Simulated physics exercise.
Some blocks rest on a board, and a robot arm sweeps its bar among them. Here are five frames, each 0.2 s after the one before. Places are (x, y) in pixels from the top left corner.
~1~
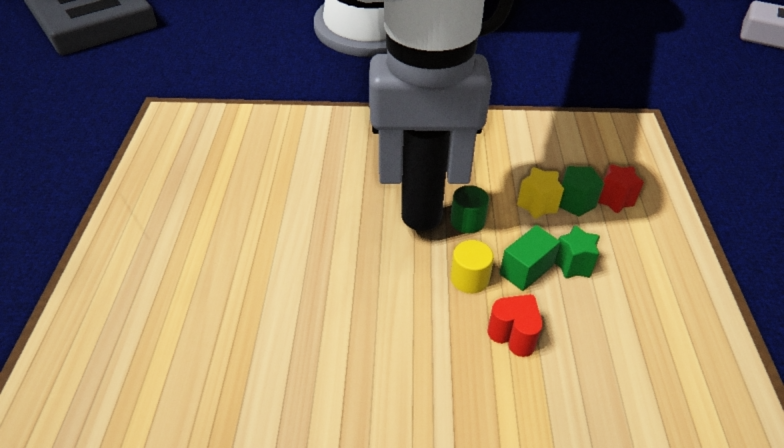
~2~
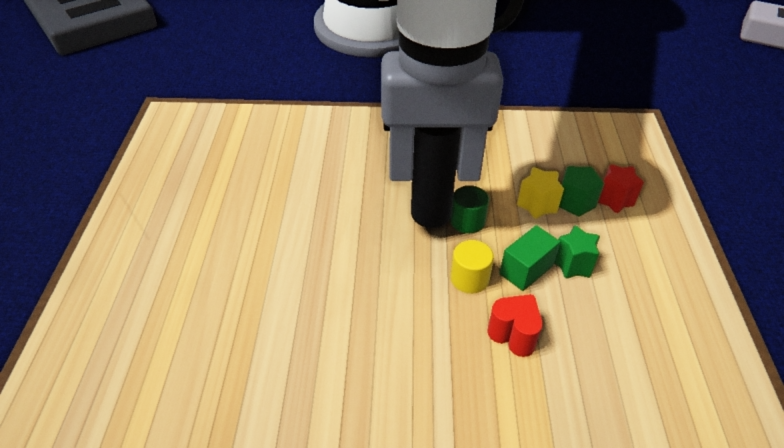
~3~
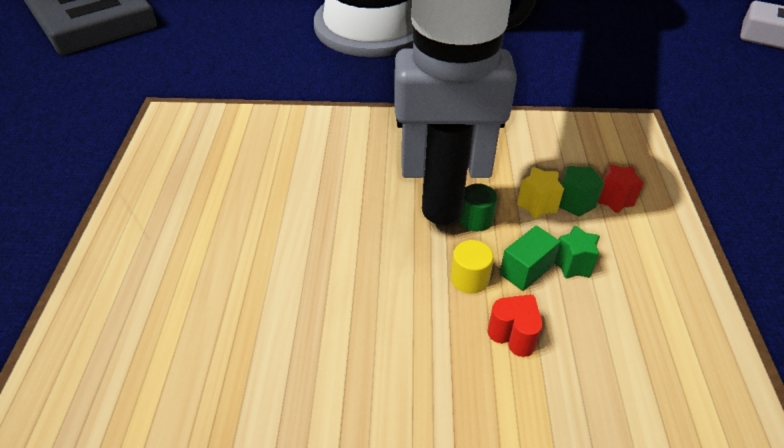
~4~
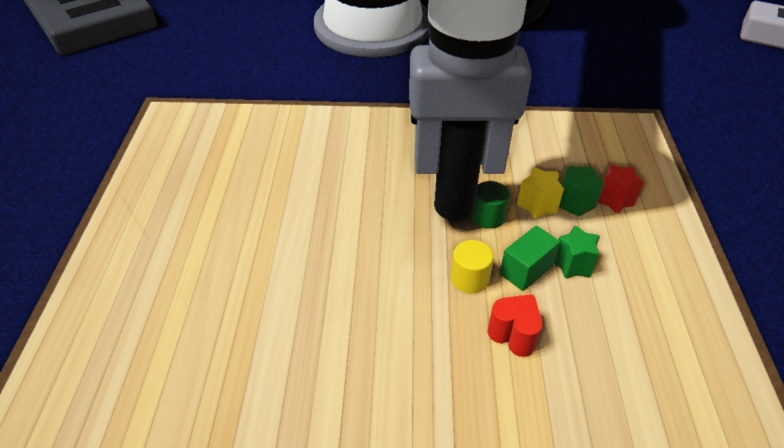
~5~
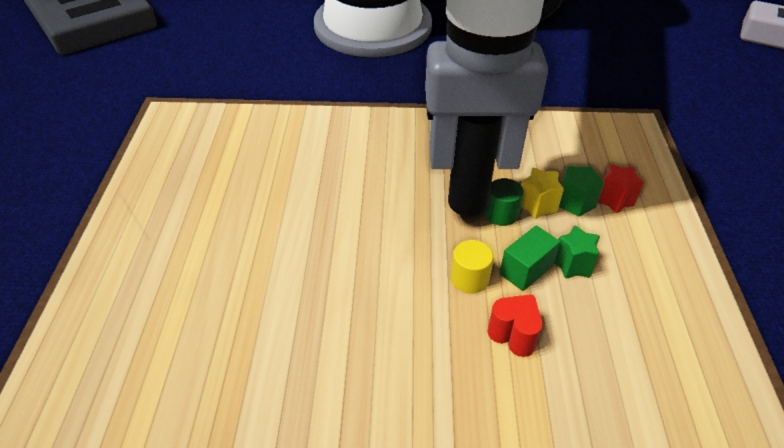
On a wooden board, a robot arm's black bar moving right, pushing a green cylinder toward a yellow star among still blocks.
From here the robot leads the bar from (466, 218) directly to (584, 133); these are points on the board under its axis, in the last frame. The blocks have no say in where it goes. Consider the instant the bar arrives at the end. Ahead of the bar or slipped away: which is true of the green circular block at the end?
The bar moves past it.
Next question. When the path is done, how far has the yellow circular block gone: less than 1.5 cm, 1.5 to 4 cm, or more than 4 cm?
Shift: Under 1.5 cm.
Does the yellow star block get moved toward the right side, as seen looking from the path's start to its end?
Short answer: Yes.
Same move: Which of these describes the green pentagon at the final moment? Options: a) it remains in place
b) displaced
I'll go with b - displaced.
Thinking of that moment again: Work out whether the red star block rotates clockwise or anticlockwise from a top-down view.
Spin direction: Counter-clockwise.
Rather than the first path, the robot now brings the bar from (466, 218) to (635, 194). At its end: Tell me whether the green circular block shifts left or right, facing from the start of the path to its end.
Side: Left.
What follows on the original path. One third of the way, bar (512, 173); green circular block (550, 160); yellow star block (582, 161), turned 40° clockwise; green pentagon (615, 177), turned 55° clockwise; red star block (651, 181), turned 20° anticlockwise.
Two thirds of the way, bar (552, 145); green circular block (590, 140); yellow star block (617, 155), turned 85° clockwise; green pentagon (628, 178), turned 100° clockwise; red star block (665, 185), turned 20° anticlockwise.
At the end, bar (588, 119); yellow circular block still; green circular block (608, 132); yellow star block (621, 155), turned 105° clockwise; green pentagon (628, 178), turned 100° clockwise; red star block (665, 185), turned 20° anticlockwise.
